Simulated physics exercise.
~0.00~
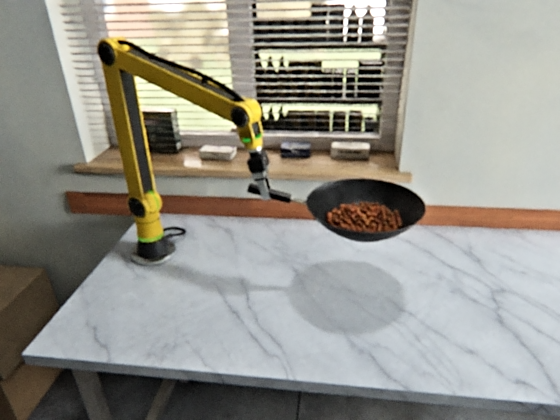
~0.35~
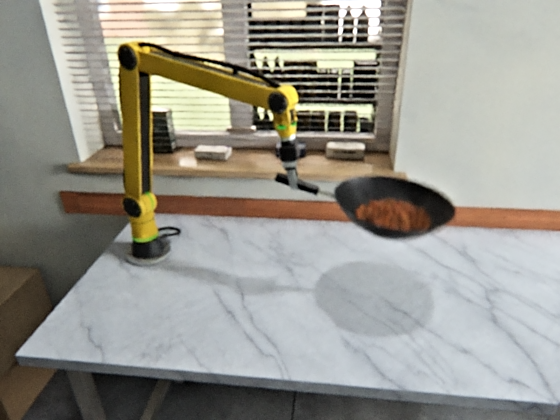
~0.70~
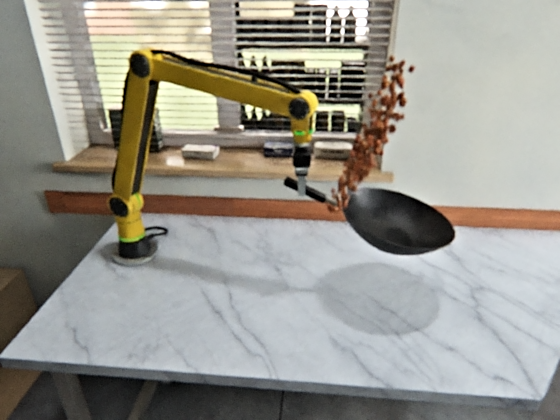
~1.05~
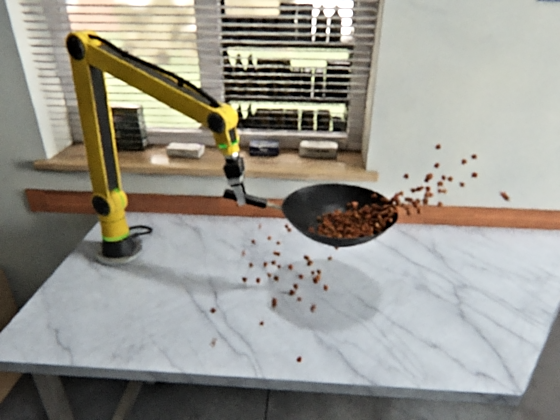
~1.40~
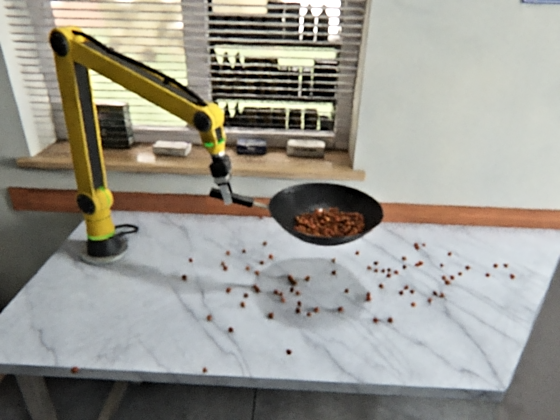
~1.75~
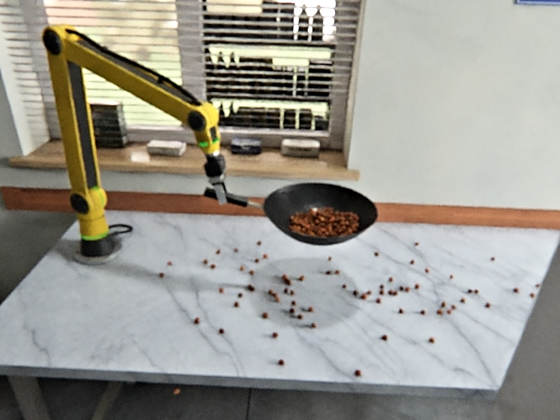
A yellow robot arm tosses hazelnuts from a wok, scattering some across the marble table.
